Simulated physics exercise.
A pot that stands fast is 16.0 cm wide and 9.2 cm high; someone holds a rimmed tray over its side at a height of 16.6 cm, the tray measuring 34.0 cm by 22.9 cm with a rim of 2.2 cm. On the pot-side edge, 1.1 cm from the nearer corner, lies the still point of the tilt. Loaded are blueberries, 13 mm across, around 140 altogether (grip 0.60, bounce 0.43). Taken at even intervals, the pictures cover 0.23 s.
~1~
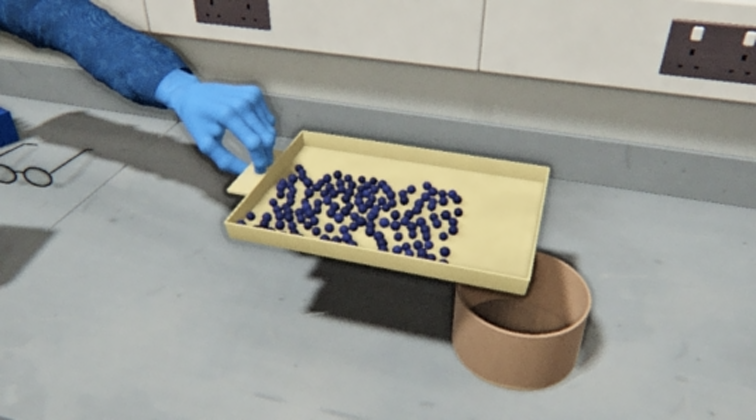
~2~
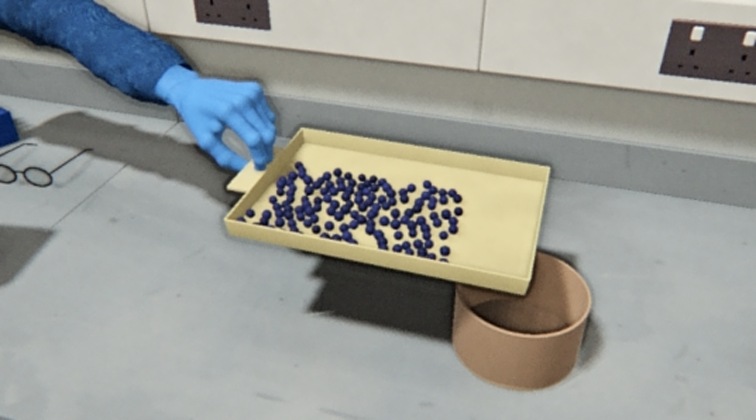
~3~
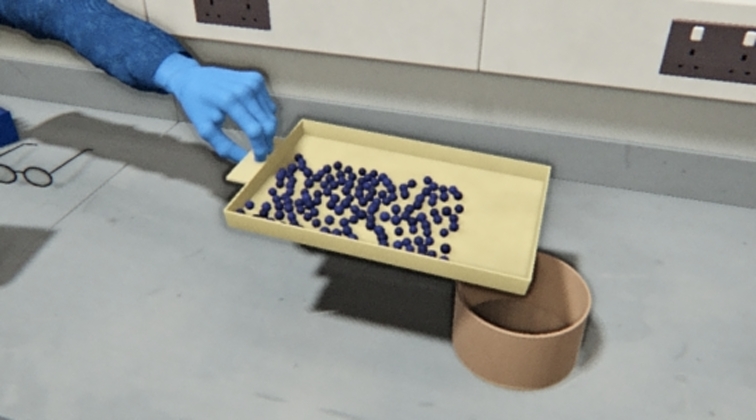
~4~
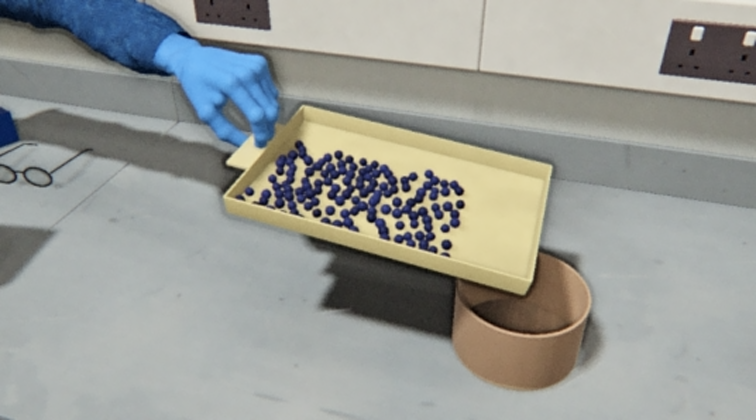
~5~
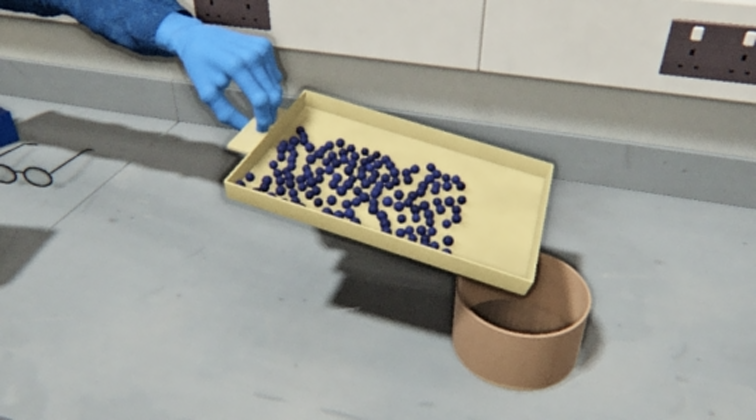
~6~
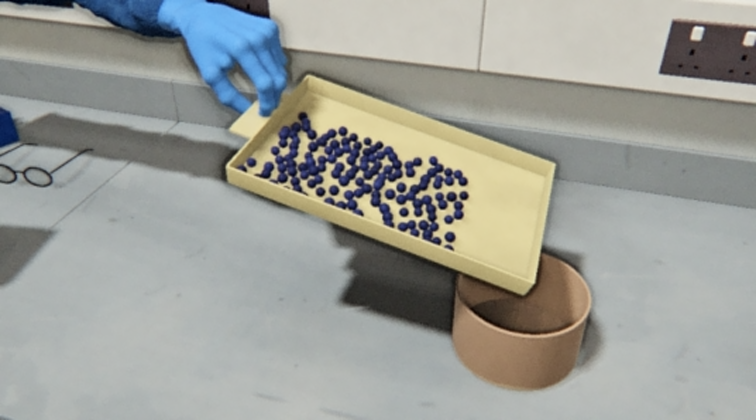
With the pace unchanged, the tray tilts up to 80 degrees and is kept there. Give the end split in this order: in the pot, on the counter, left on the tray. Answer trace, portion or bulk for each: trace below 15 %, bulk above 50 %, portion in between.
Pot: Trace. Counter: Portion. Left on the tray: Bulk.
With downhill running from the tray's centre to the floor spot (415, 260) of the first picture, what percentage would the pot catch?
Something like 0 per cent of the pieces.
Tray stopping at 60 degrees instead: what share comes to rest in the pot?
In that case some 0 per cent.
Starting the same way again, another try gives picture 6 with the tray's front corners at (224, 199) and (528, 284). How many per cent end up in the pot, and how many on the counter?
Final per cent - pot 0, counter 5.
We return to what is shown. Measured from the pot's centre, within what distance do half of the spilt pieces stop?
Some 20 centimetres.
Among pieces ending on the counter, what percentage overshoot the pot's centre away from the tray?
That comes to roughly 100 percent.
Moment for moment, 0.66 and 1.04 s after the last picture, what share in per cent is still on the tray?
About 85, 75.
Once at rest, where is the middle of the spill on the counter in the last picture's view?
(660, 413).
Then, 0.40 s after the last picture, tilt 46 degrees; the tray holds 100 %, the pot 0 %.
Then, 0.66 s after the last picture, tilt 67 degrees; the tray holds 85 %, the pot 0 %.
Then, 1.04 s after the last picture, tilt 80 degrees; the tray holds 75 %, the pot 5 %.
In the end, pot 5 %, counter 25 %, tray 70 %.
